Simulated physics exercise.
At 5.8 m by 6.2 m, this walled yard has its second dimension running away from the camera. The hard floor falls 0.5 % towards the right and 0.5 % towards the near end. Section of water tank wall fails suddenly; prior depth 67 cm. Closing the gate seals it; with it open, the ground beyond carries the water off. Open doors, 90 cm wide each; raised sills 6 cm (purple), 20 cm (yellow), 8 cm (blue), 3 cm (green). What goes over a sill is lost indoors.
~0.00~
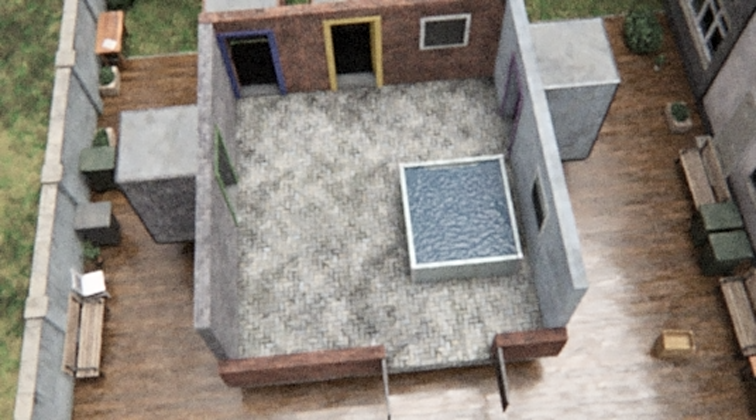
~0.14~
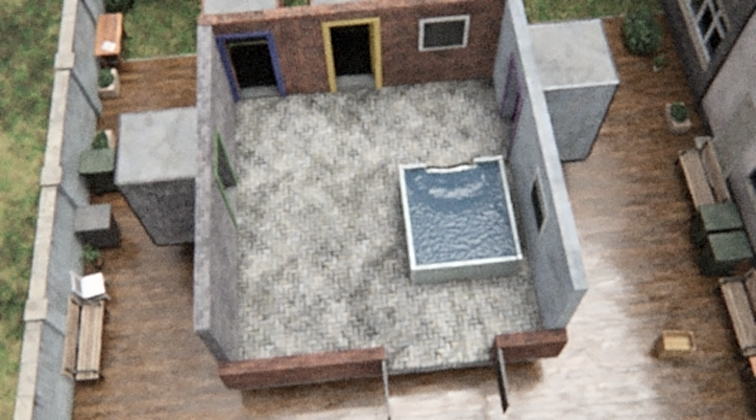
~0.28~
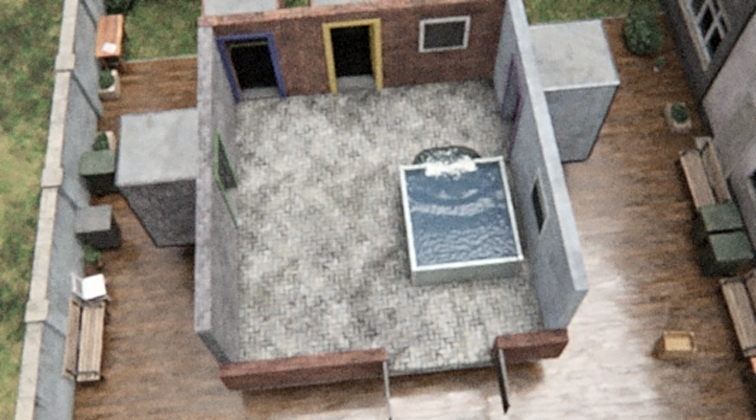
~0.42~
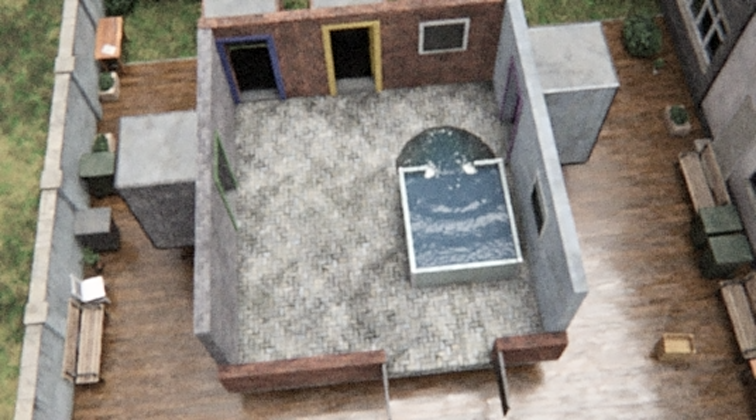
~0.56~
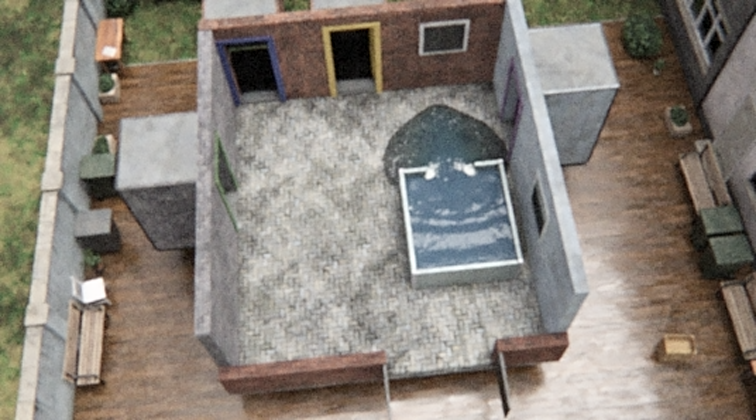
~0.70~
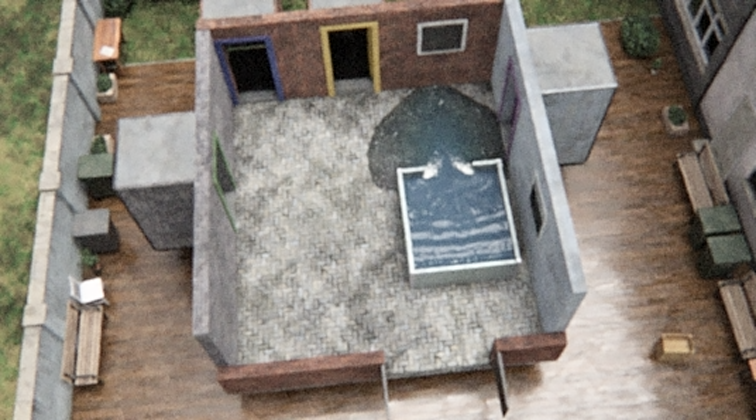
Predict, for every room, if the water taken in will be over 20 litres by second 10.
Prediction: For the purple door, over 20 litres; for the yellow door, not over 20 litres; for the blue door, over 20 litres; for the green door, over 20 litres.
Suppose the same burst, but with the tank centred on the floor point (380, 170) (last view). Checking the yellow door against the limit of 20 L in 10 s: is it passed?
Yellow: Too much.
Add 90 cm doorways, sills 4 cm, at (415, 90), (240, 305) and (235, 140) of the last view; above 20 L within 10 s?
Result in order - more than that, not enough, more than that.
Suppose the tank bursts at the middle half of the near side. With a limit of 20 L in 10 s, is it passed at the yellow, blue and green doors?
Then yellow does not exceed it, blue does not exceed it, green does not exceed it.
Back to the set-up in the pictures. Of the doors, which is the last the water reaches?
Last comes the green one.
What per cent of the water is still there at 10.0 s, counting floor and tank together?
About 84 percent of the water remains.
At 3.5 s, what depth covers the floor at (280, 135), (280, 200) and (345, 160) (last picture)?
First 6 cm, then 0 cm, then 1 cm.
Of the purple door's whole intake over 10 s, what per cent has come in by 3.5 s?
About 30%.
After 1.4 s water covers 25 % of the floor and is deepest (48 cm) near (492, 90); purple door 11 cm at the sill, 3 L in, yellow door 13 cm at the sill, 0 L in, blue door not reached, green door not reached.
After 2.2 s water covers 30 % of the floor and is deepest (36 cm) near (420, 96); purple door 8 cm at the sill, 20 L in, yellow door 20 cm at the sill, 0 L in, blue door 3 cm at the sill, 0 L in, green door not reached.
After 3.5 s water covers 40 % of the floor and is deepest (24 cm) near (449, 128); purple door 17 cm at the sill, 76 L in, yellow door 15 cm at the sill, 1 L in, blue door 11 cm at the sill, 2 L in, green door 2 cm at the sill, 0 L in.
After 6.0 s water covers 65 % of the floor and is deepest (18 cm) near (243, 126); purple door 13 cm at the sill, 194 L in, yellow door 11 cm at the sill, 1 L in, blue door 13 cm at the sill, 46 L in, green door 8 cm at the sill, 25 L in.
After 10.0 s water covers 95 % of the floor and is deepest (12 cm) near (492, 174); purple door 8 cm at the sill, 243 L in, yellow door 6 cm at the sill, 1 L in, blue door 9 cm at the sill, 88 L in, green door 6 cm at the sill, 59 L in.
